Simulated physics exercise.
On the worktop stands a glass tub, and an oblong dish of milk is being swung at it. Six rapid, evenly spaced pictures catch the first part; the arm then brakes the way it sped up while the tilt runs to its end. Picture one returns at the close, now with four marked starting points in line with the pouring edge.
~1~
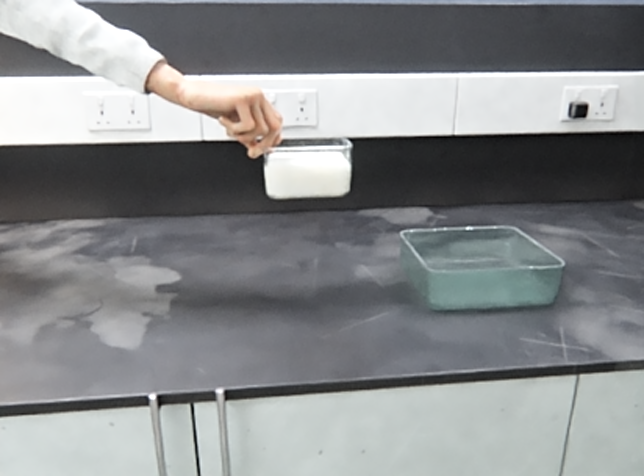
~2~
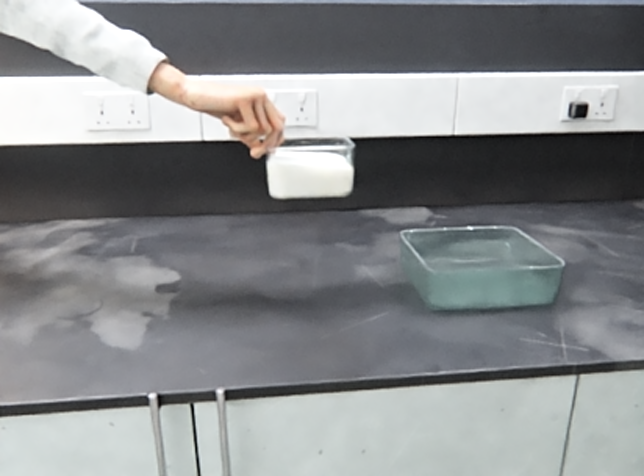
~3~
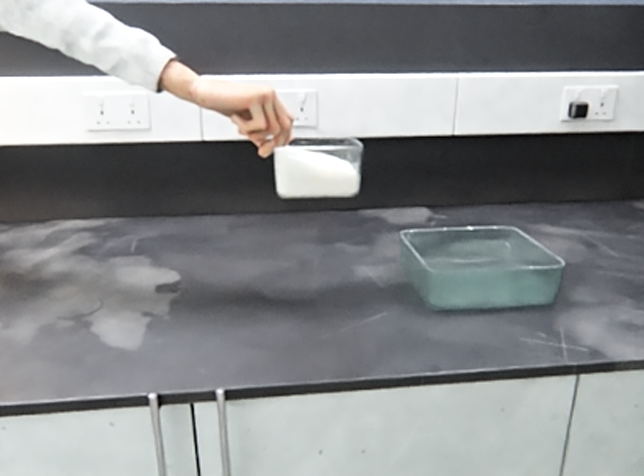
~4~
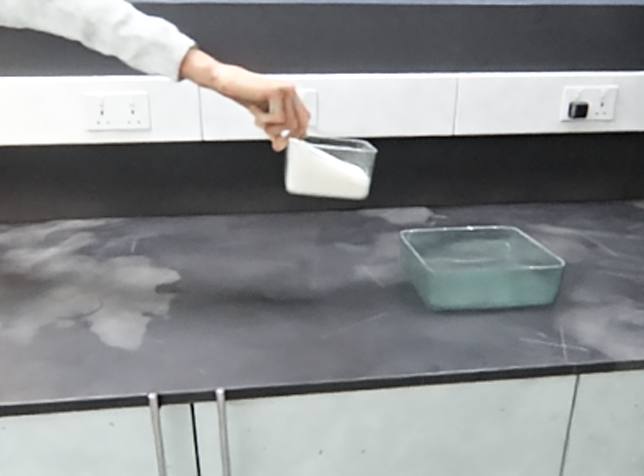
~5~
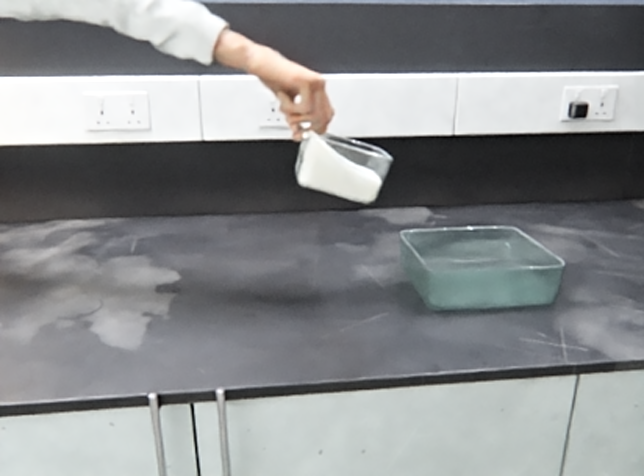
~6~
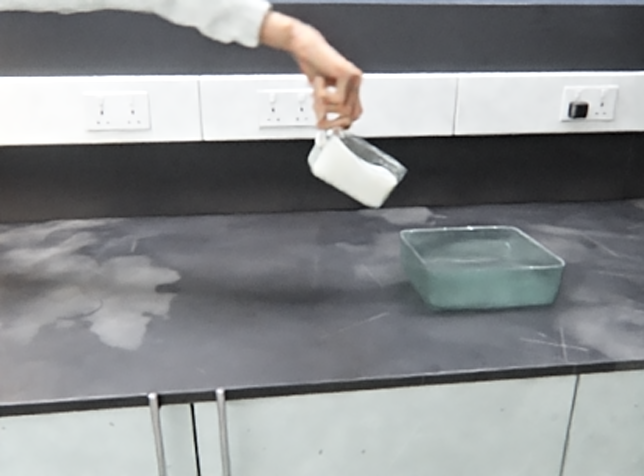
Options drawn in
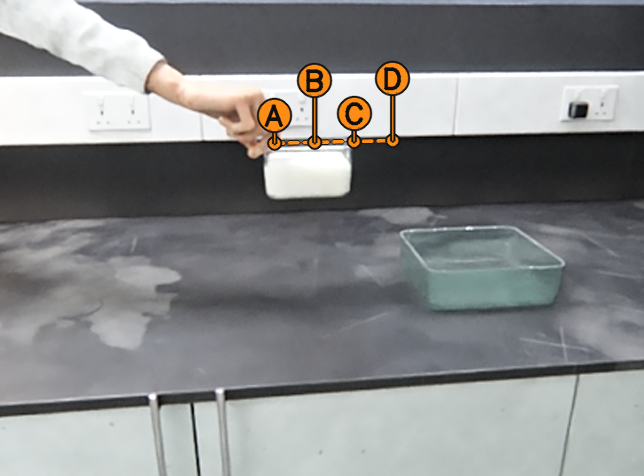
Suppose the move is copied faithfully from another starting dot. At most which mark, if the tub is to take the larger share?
That is dot B.
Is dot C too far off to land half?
No, not at all.
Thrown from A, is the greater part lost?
Yes, it does.
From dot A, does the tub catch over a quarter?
Yes, it does.
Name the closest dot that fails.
The answer is A.
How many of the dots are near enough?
Three of them.
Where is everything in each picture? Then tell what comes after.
Upright, lip at (347, 141); tub from (425, 308) to (555, 300); nothing has left yet, in the first frame.
Upright, lip at (349, 141); nothing has left yet, in the second frame.
Upright, lip at (357, 142); nothing has left yet, in the third frame.
Tipped about 7°, lip at (370, 146); milk is over the rim, down to (293, 138), in the fourth frame.
Tipped about 18°, lip at (386, 154); milk is over the rim, down to (304, 135), in the fifth frame.
Tipped about 32°, lip at (400, 165); milk is over the rim, down to (319, 143), in the sixth frame.
On the marked copy, A at (274, 143); B at (314, 142); C at (354, 141); D at (392, 140).
For dot A, about 37 % lands in the tub, 53 % falls short and 10 % goes beside or beyond.
For dot B, about 66 % lands in the tub, 20 % falls short and 14 % goes beside or beyond.
For dot C, about 81 % lands in the tub, 7 % falls short and 11 % goes beside or beyond.
For dot D, about 72 % lands in the tub, 6 % falls short and 22 % goes beside or beyond.
